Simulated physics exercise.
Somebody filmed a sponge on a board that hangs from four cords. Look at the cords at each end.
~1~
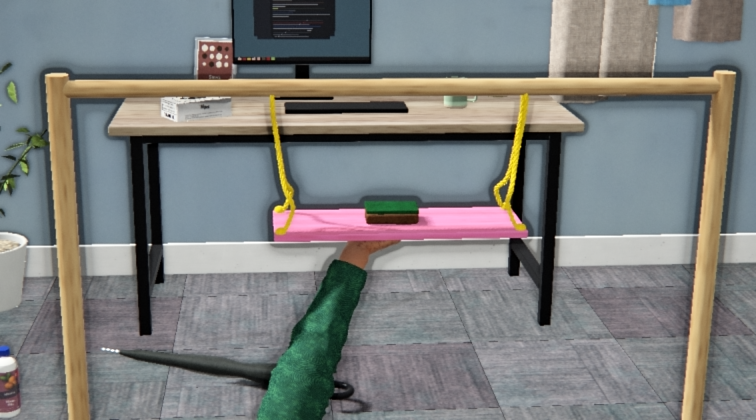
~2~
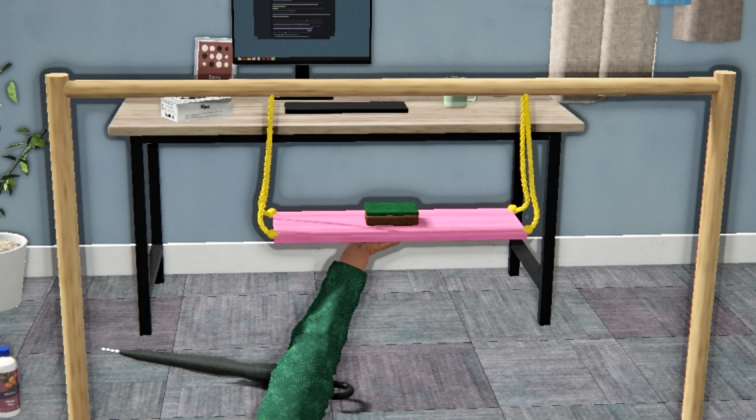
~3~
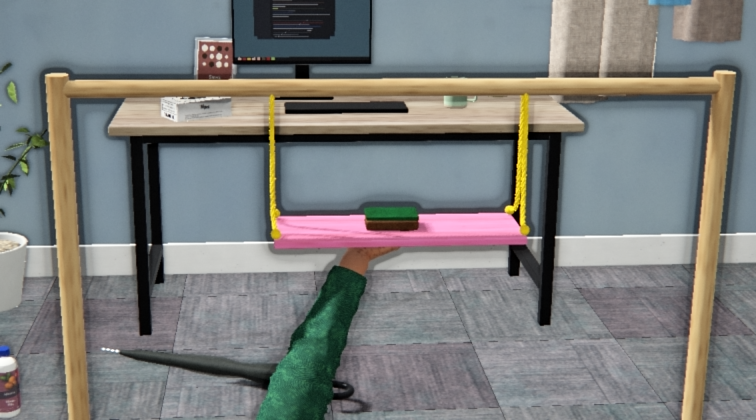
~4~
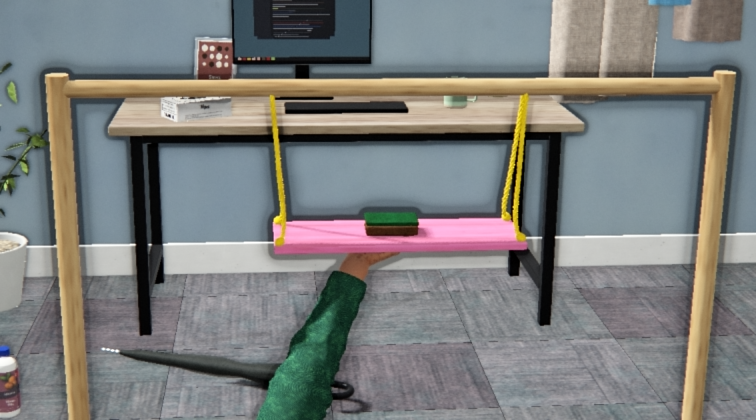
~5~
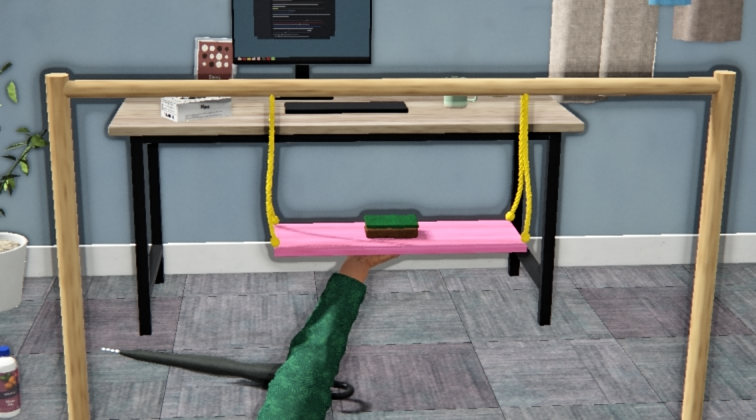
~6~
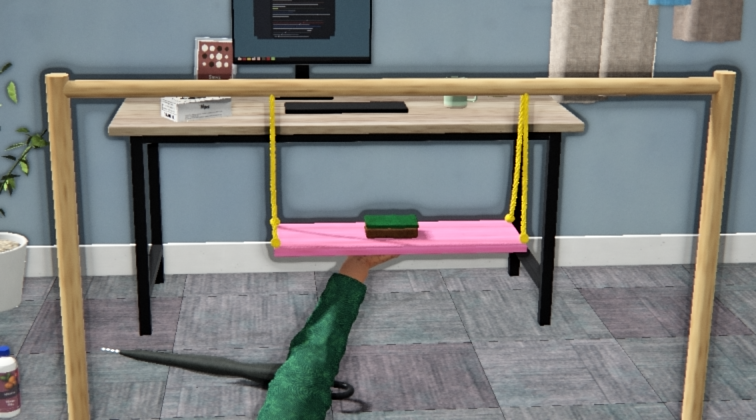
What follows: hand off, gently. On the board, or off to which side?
The sponge keeps its place.
Then, 0.36 s after the last picture, board level; sponge on the board near (391, 229).
At rest, board level; sponge on the board near (391, 230). The sponge stays on the board.
